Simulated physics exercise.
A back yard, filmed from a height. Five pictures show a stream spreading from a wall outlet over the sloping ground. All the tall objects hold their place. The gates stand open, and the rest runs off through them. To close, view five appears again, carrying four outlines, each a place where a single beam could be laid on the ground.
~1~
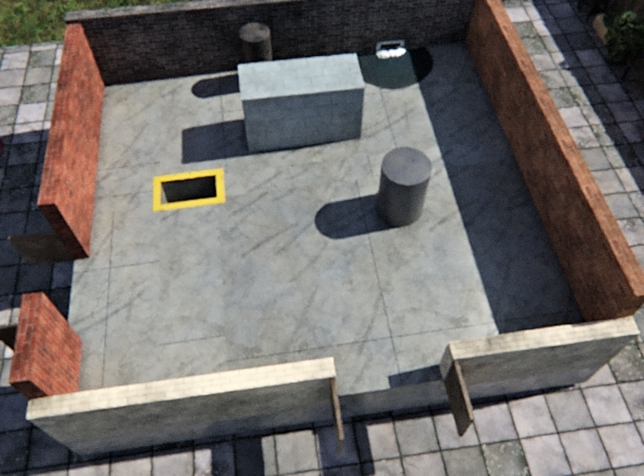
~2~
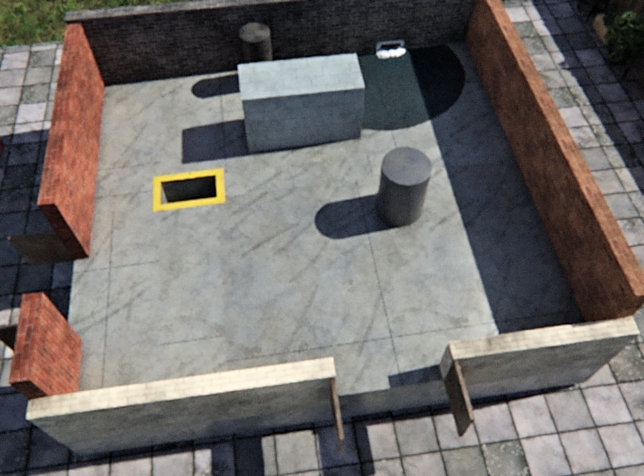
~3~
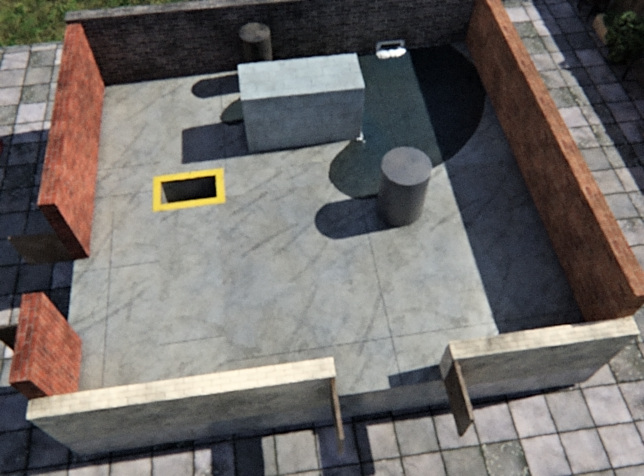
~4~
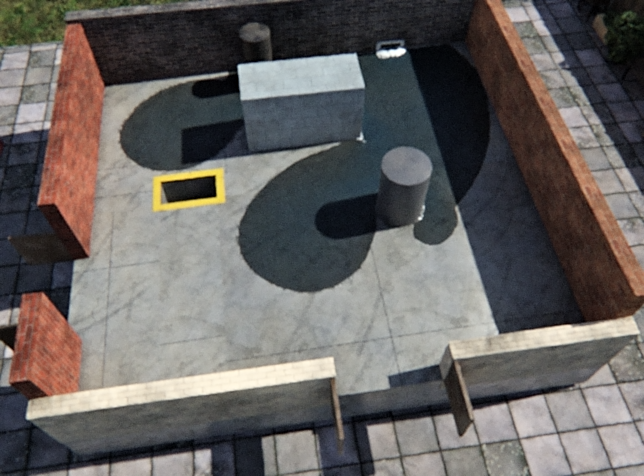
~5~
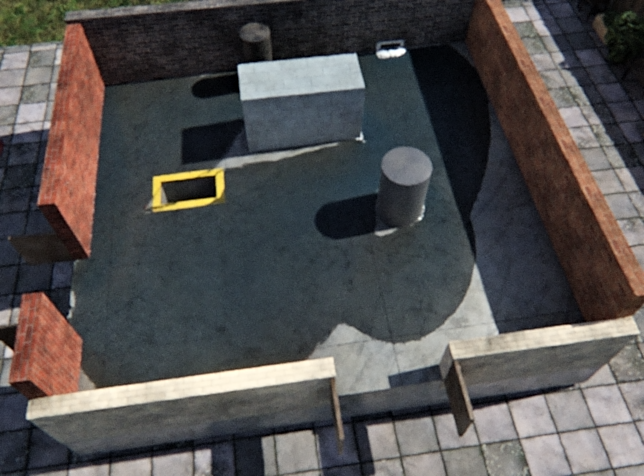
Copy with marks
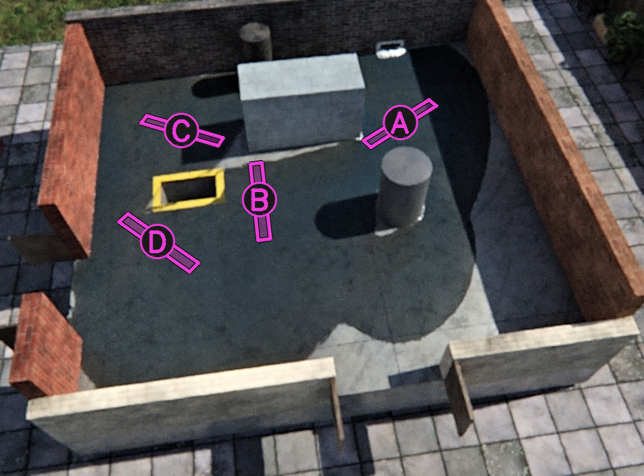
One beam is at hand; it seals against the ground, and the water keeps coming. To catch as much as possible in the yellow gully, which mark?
Choose D.
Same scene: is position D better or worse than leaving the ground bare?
It is better.
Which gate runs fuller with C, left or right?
More leaves on the left.
On the marked copy, A from (367, 144) to (432, 102); B from (264, 239) to (256, 163); C from (143, 119) to (220, 141); D from (123, 217) to (193, 267).
If A is chosen, about 5 % of the stream goes into the yellow gully, about 94 % out by the gates.
If B is chosen, about 5 % of the stream goes into the yellow gully, about 94 % out by the gates.
If C is chosen, about 6 % of the stream goes into the yellow gully, about 94 % out by the gates.
If D is chosen, about 16 % of the stream goes into the yellow gully, about 84 % out by the gates.
